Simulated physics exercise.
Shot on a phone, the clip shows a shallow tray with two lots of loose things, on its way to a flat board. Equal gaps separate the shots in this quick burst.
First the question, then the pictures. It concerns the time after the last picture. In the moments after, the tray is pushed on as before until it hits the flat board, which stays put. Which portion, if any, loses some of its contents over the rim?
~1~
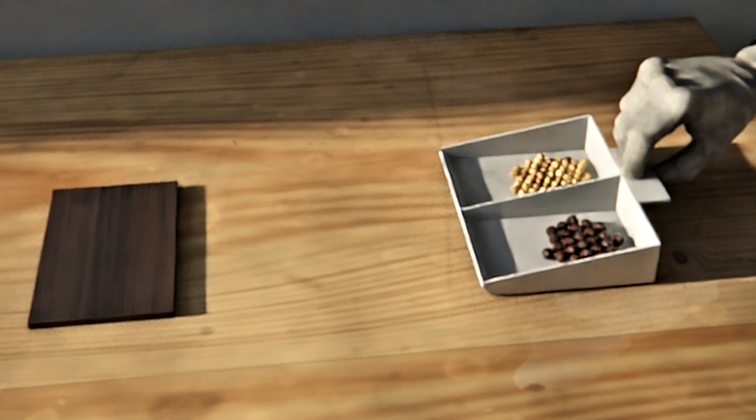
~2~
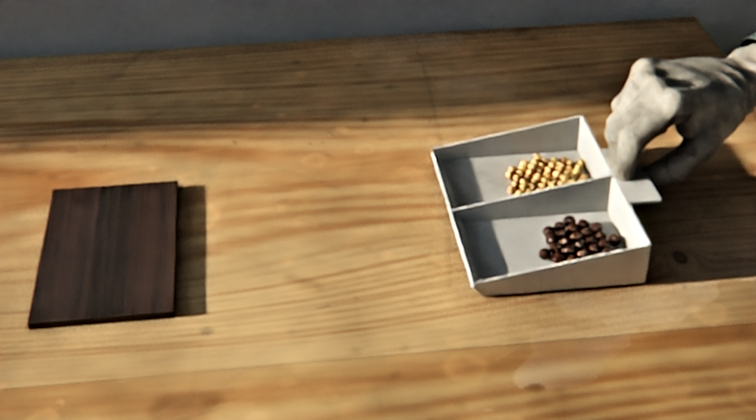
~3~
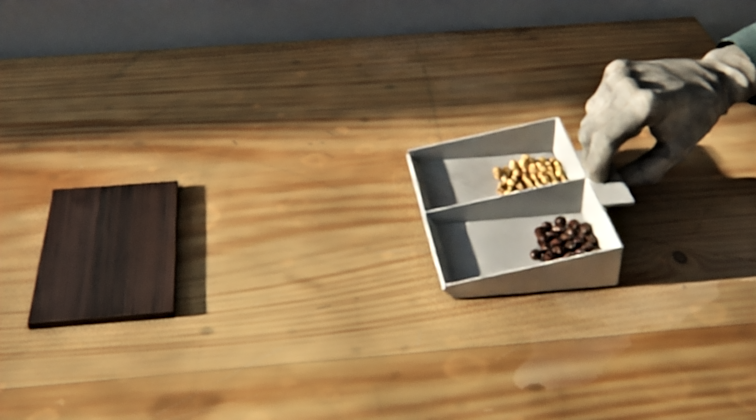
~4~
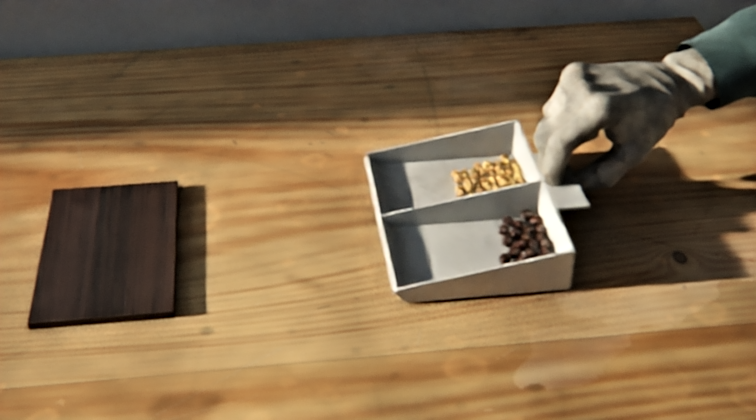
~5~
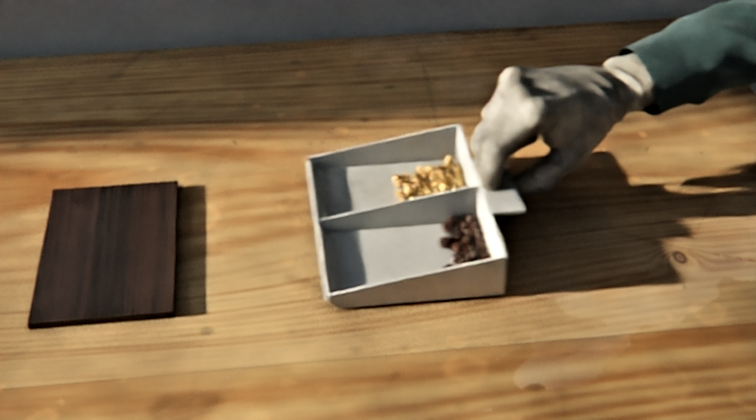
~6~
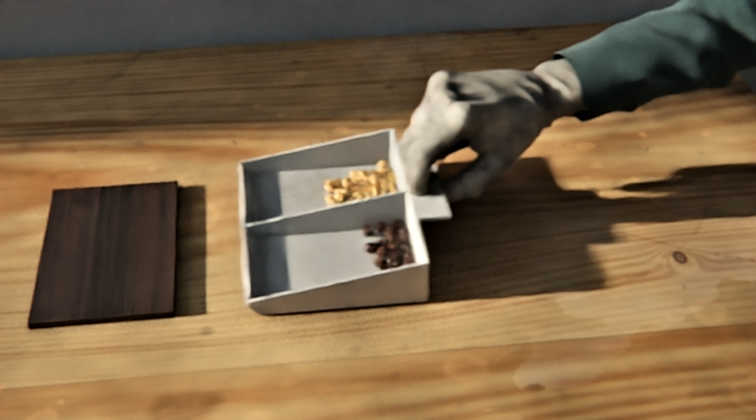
Near portion: Loses some; far portion: Loses some.
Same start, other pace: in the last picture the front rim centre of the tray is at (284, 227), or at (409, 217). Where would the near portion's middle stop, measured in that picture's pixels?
In the first try it comes to rest at (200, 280), and in the second at (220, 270).
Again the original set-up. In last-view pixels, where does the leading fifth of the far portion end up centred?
It ends up centred around (30, 218).
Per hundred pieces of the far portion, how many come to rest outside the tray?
Near 40 %.
Then, 0.03 s past the last view, tray still sliding, front rim near (211, 232); near portion all inside; far portion all inside.
Then, 0.17 s past the last view, tray stopped at the flat board; near portion a small part out of the tray; far portion about a quarter out of the tray.
Then, 0.38 s past the last view, tray stopped at the flat board; near portion about half out of the tray; far portion about a third out of the tray.
Finally, tray stopped at the flat board; near portion about half out of the tray; far portion about a third out of the tray.
